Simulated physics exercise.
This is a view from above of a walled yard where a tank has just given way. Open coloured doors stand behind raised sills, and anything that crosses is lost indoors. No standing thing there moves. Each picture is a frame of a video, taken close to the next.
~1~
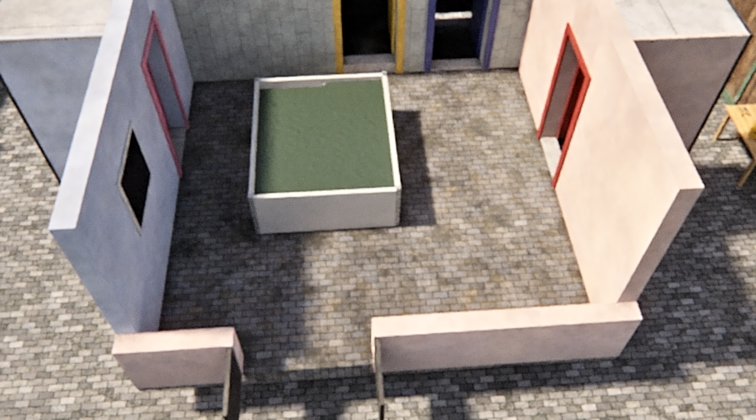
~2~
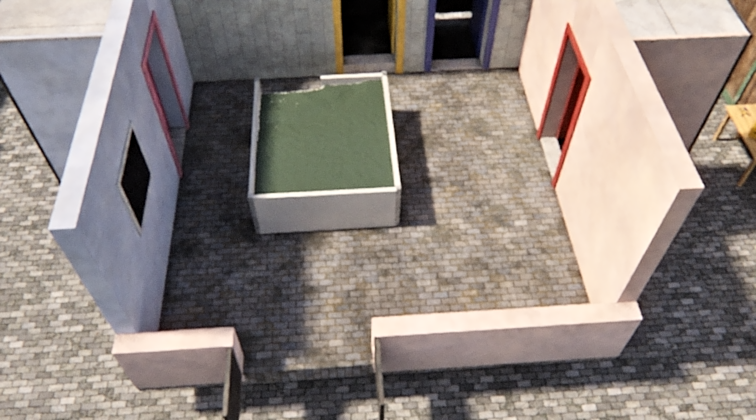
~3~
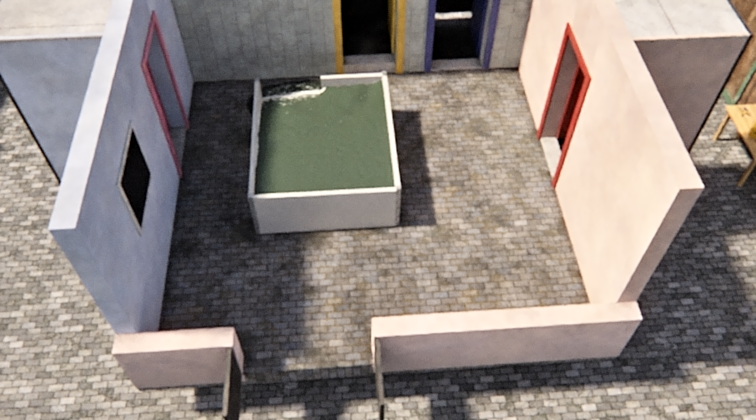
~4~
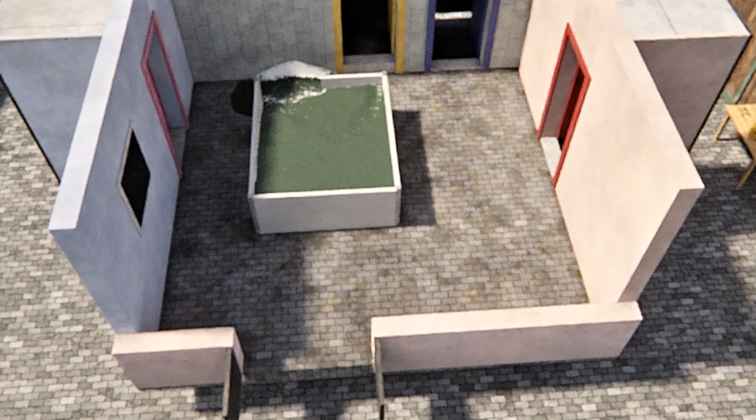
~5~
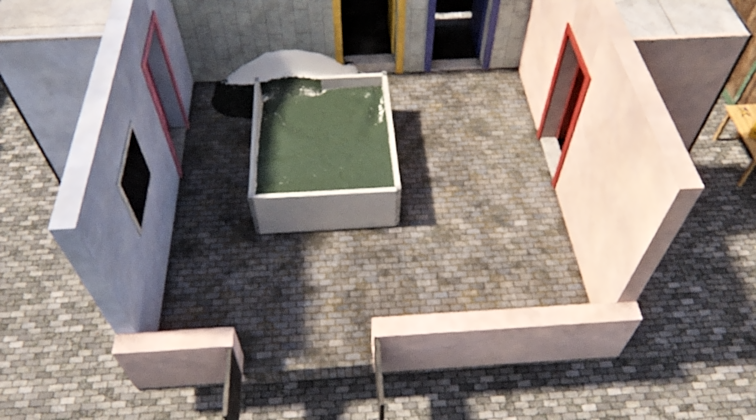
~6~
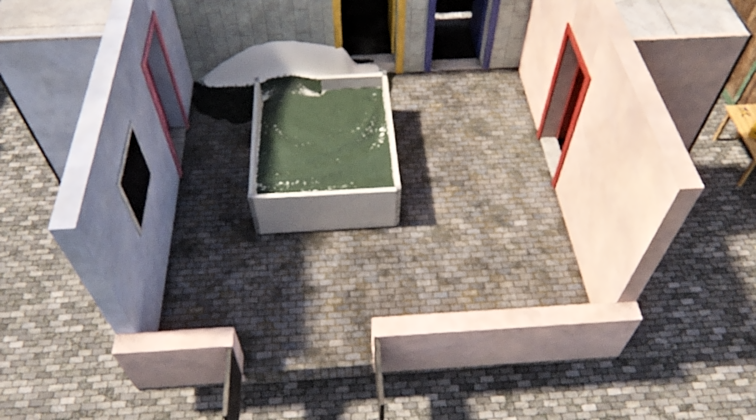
Green water churning in an open tank and pouring out over its far side, spreading behind it in a walled, paved yard.
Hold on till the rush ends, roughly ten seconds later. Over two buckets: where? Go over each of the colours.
Outcome: Pink door: Over two buckets; red door: Over two buckets; blue door: Over two buckets; yellow door: Two buckets or fewer.
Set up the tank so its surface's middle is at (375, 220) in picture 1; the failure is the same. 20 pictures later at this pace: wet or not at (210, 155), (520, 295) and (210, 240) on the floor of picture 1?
Going through the three spots in turn: Gets wet, stays untouched, gets wet.
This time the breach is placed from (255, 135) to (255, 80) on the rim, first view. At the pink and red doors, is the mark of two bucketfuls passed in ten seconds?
Briefly, pink door crosses the line and red door remains below the line.
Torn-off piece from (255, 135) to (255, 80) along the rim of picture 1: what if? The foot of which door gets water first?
That would be the pink-painted one.
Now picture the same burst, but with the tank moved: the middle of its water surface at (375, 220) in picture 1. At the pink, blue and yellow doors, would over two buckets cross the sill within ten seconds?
Here's how I see it: The pink door gets past it, then the blue door gets past it, and the yellow door gets past it.
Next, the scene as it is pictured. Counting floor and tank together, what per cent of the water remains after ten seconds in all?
My figure is close to 76 percent.
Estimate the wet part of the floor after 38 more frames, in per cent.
I'd put it at roughly 90 per cent.
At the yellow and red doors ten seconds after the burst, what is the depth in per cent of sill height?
In order: Roughly 20 % and 120 %.
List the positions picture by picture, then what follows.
In the first frame, still water in the open tank at (323, 135).
In the second frame, water pours out on the open tank's far side and has run to a hidden place.
In the third frame, water pours out on the open tank's far side and has run to a hidden place.
In the fourth frame, the front is at (342, 76), out from the gap on the open tank's far side.
In the fifth frame, the front is at (367, 75), out from the gap on the open tank's far side.
In the sixth frame, the front is at (391, 74), out from the gap on the open tank's far side.
A moment on, water covers 20 % of the floor; the pink door wet at the sill, nothing in, the red door not reached, the blue door wet at the sill, nothing in, the yellow door under two buckets in.
Next, water covers 45 % of the floor; the pink door under two buckets in, the red door not reached, the blue door wet at the sill, nothing in, the yellow door under two buckets in.
Then, water covers 60 % of the floor; the pink door over two buckets in, the red door under two buckets in, the blue door wet at the sill, nothing in, the yellow door under two buckets in.
Later, water covers 90 % of the floor; the pink door over two buckets in, the red door over two buckets in, the blue door over two buckets in, the yellow door under two buckets in.
In the end, water covers 100 % of the floor; the pink door over two buckets in, the red door over two buckets in, the blue door over two buckets in, the yellow door under two buckets in.
